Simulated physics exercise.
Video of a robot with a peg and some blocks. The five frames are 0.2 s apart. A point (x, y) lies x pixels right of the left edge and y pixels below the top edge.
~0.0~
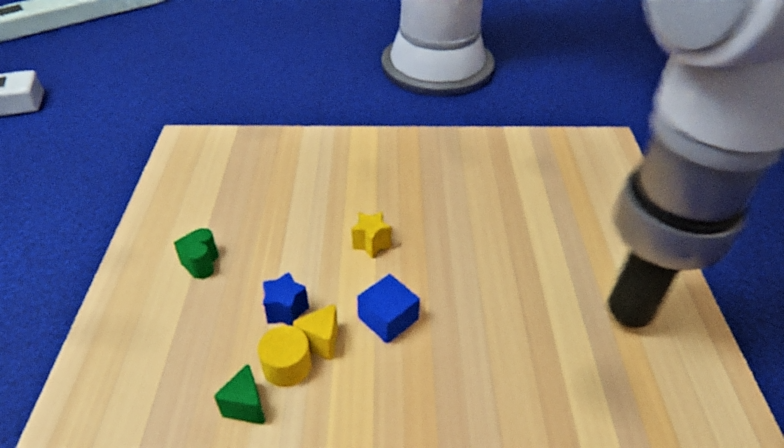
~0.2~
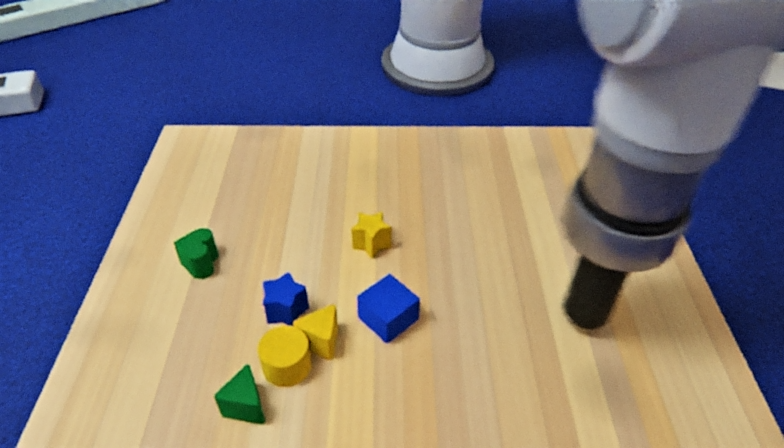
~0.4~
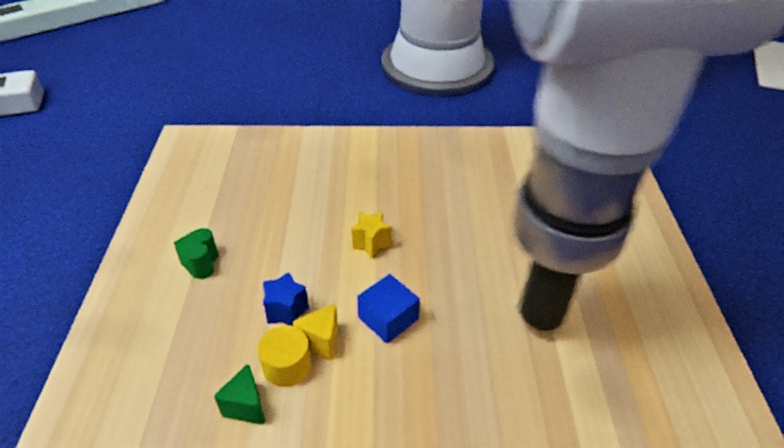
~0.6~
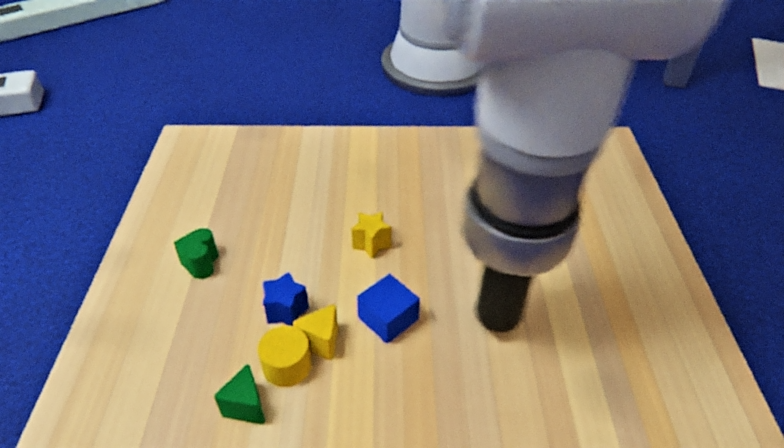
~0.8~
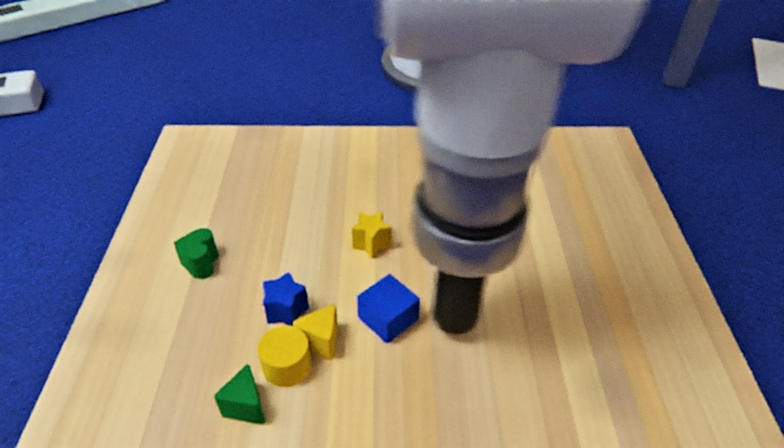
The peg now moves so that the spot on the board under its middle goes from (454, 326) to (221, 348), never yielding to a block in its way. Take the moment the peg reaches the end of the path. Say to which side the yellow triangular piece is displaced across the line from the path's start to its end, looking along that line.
It heads right.
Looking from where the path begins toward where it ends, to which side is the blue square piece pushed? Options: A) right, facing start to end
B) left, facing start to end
Option A.
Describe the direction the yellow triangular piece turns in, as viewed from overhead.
Answer: Clockwise.
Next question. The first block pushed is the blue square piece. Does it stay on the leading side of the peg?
Final position: To the side or behind.
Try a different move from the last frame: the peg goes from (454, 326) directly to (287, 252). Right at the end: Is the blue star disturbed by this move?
The block moves away from its spot.
The first path, step by step. One third of the way, peg at (378, 324); blue square piece at (344, 287).
Two thirds of the way, peg at (299, 331); blue star at (270, 285), turned 50° clockwise; yellow disc at (265, 355); yellow triangular piece at (257, 317); blue square piece at (326, 277), turned 25° clockwise.
At the end, peg at (218, 339); blue star at (268, 285), turned 60° clockwise; yellow disc at (232, 369); yellow triangular piece at (189, 307), turned 40° clockwise; blue square piece at (326, 277), turned 25° clockwise.
